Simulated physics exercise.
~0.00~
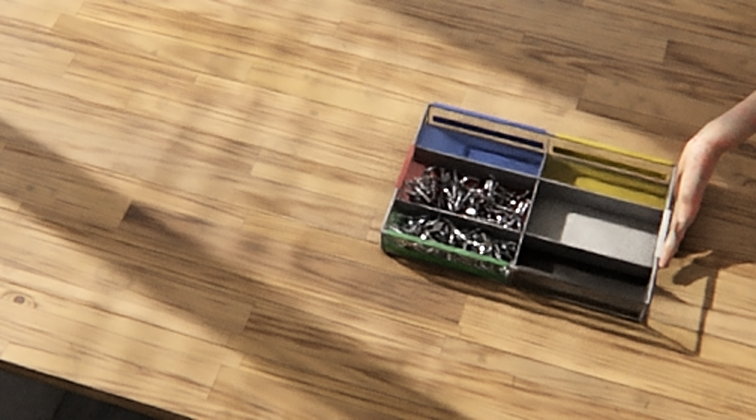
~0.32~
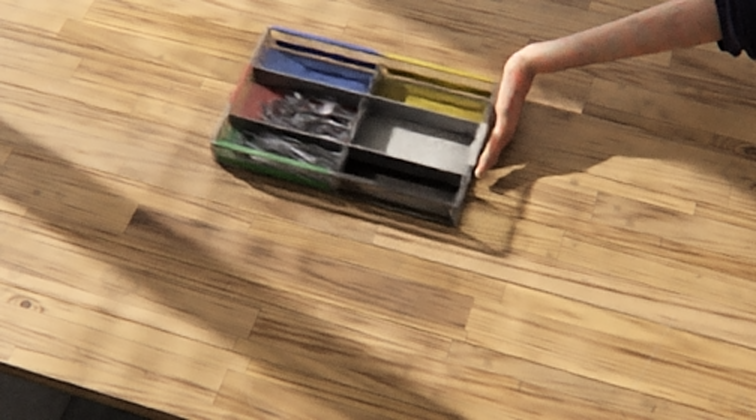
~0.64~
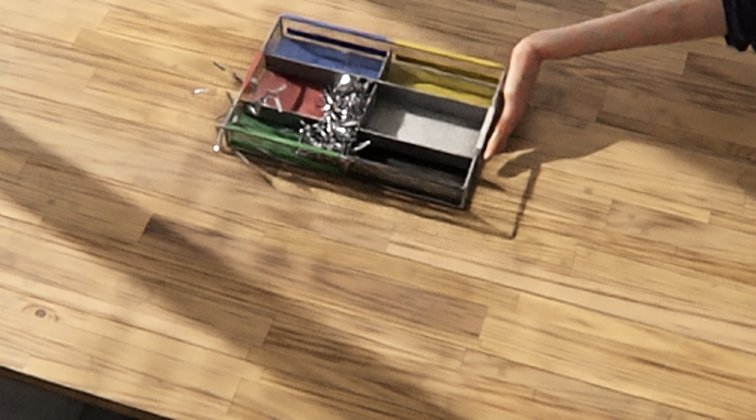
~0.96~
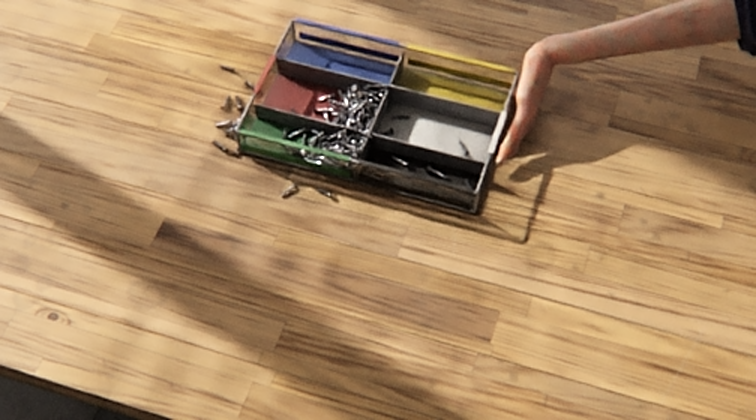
At the start, a hand rests against the right side of a divided tray on a wooden table, with small steel screws filling its red and green compartments. The hand and tray travel quickly left and toward the far side of the table, the screws blurring with the motion. The tray then shifts slightly back to the right, and the screws bunch against the dividers while some spill past the left edge. At the end, most screws lie in the red and green sections, with a few in the gray and black ones and several on the table.
